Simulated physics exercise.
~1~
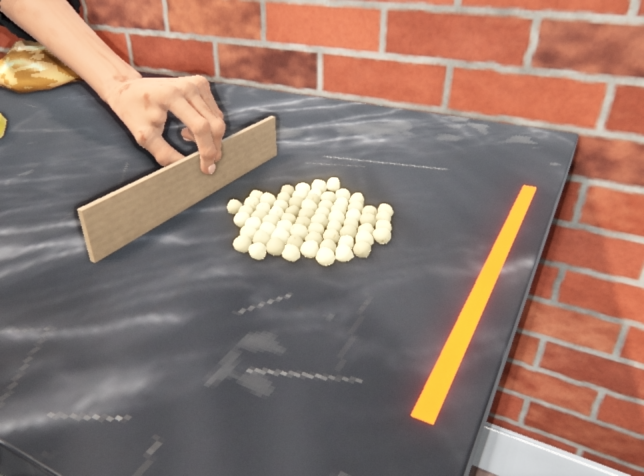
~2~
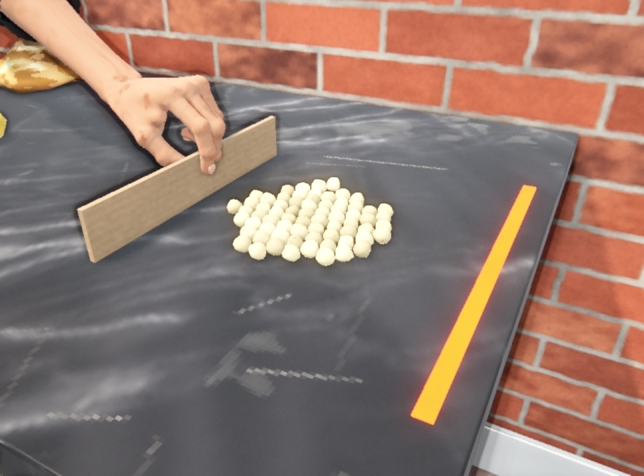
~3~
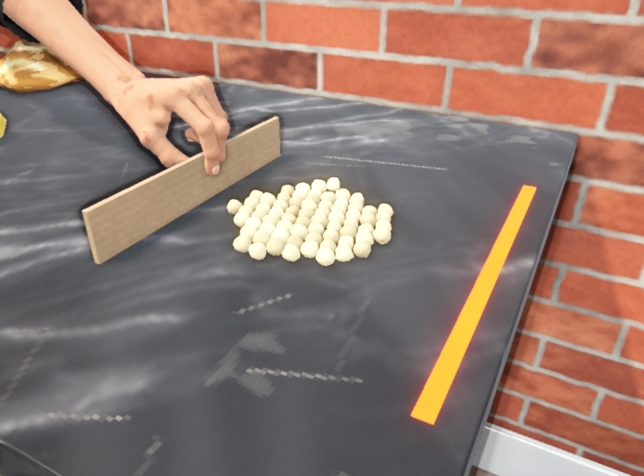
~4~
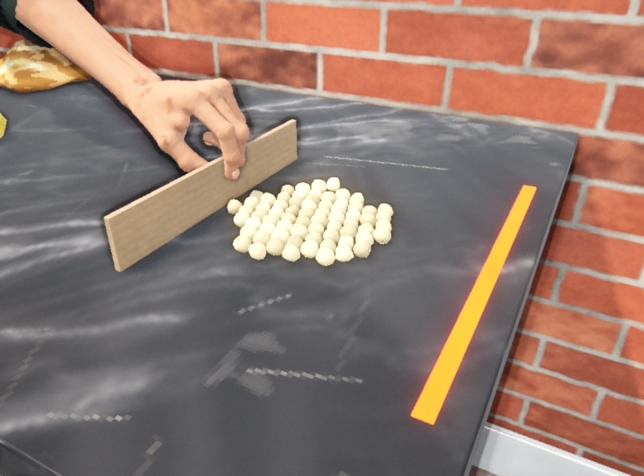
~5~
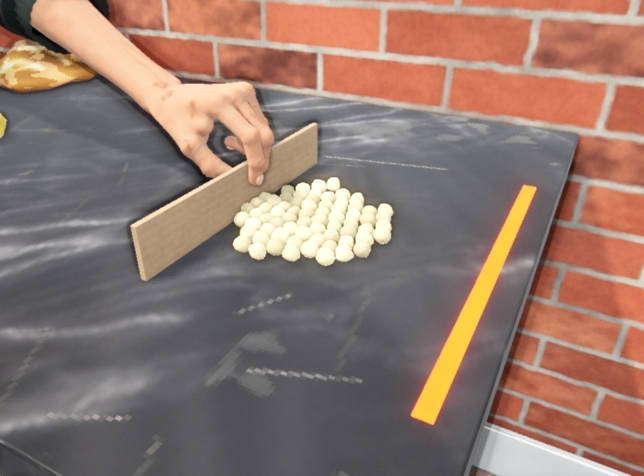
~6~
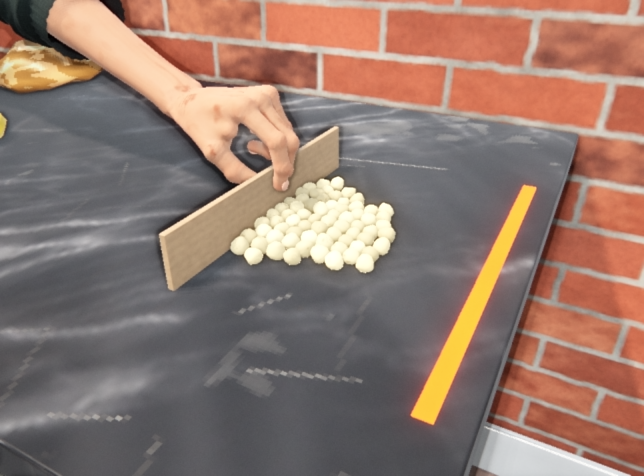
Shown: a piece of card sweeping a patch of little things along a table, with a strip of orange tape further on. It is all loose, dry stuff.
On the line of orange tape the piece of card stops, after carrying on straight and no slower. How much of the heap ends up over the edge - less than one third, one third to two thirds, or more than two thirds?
Greater than two thirds.
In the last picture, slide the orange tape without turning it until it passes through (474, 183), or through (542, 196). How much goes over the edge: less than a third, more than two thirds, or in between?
Under a third; more than two thirds.
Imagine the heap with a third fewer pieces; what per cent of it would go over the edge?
Estimate: Around 80 %.
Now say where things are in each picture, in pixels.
In the first picture, piece of card near (105, 225), at rest; orange tape near (527, 193), about two fingers from the edge; edge at (529, 282); the heap near (306, 216), macadamia nuts.
In the second picture, piece of card near (105, 225), at rest.
In the third picture, piece of card near (109, 226); the heap near (306, 216).
In the fourth picture, piece of card near (130, 233).
In the fifth picture, piece of card near (156, 241); the heap near (307, 216), a little pushed along.
In the sixth picture, piece of card near (184, 250); orange tape near (527, 193); edge at (529, 282); the heap near (316, 220), near two thirds pushed along.
Shortly afterwards, piece of card still moving, near (382, 193); heap all on the table, its front near (484, 278).
Next, piece of card stopped at the orange tape; heap near half over the edge.
Some moments later, piece of card stopped at the orange tape; heap the bulk over the edge.
In the end, piece of card stopped at the orange tape; heap the bulk over the edge.
